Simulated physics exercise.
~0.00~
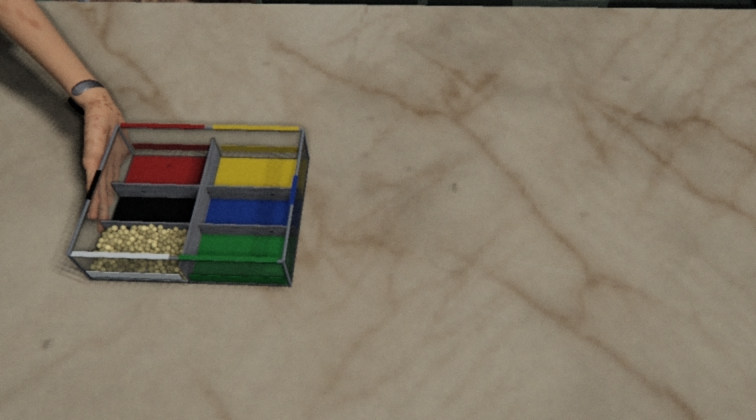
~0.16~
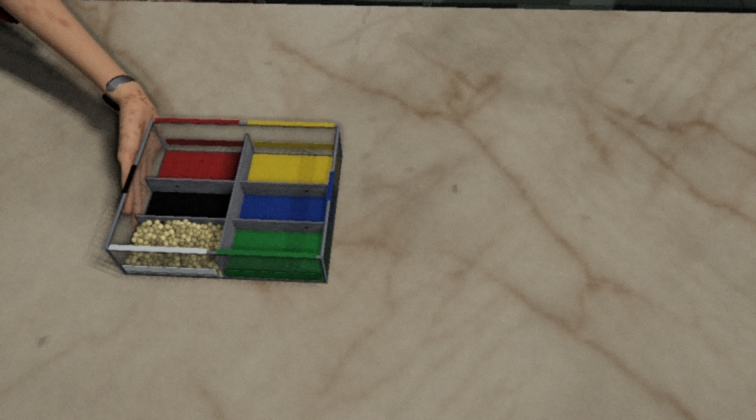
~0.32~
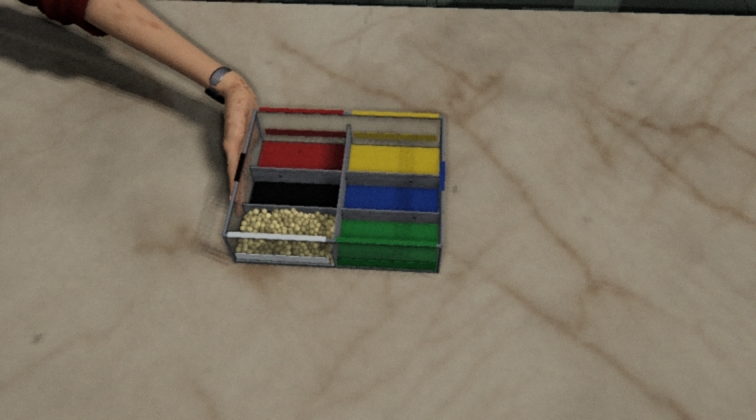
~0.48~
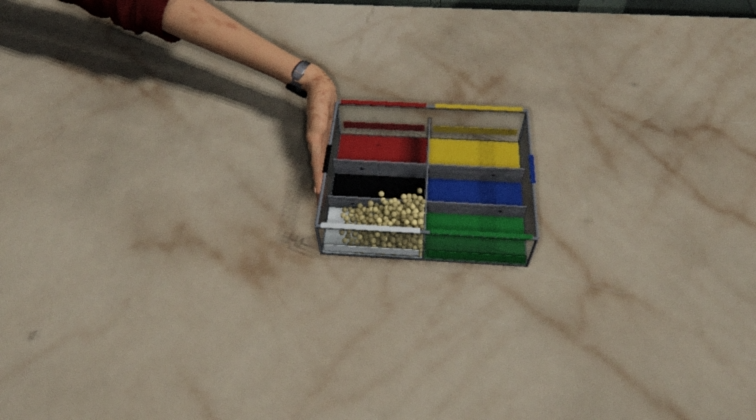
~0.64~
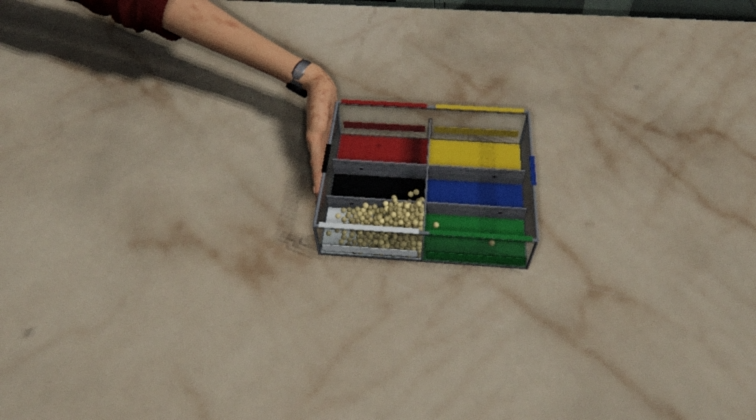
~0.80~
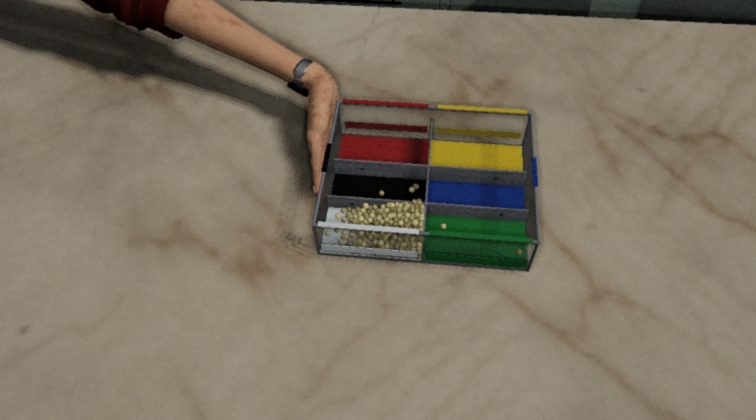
A clear, shallow tray with six compartments rests on a pale, brown-veined marble surface, seen from above at an angle. Its sections are red and yellow at the back, black and blue in the middle, and white and green at the front, with pale round beans filling the white one. A hand wearing a wristband pushes the tray from left to right. The tray stops near the middle, and the beans heap toward the divider on their right. A few spill into the black and green sections, while most stay in the white one as the hand remains against the tray.
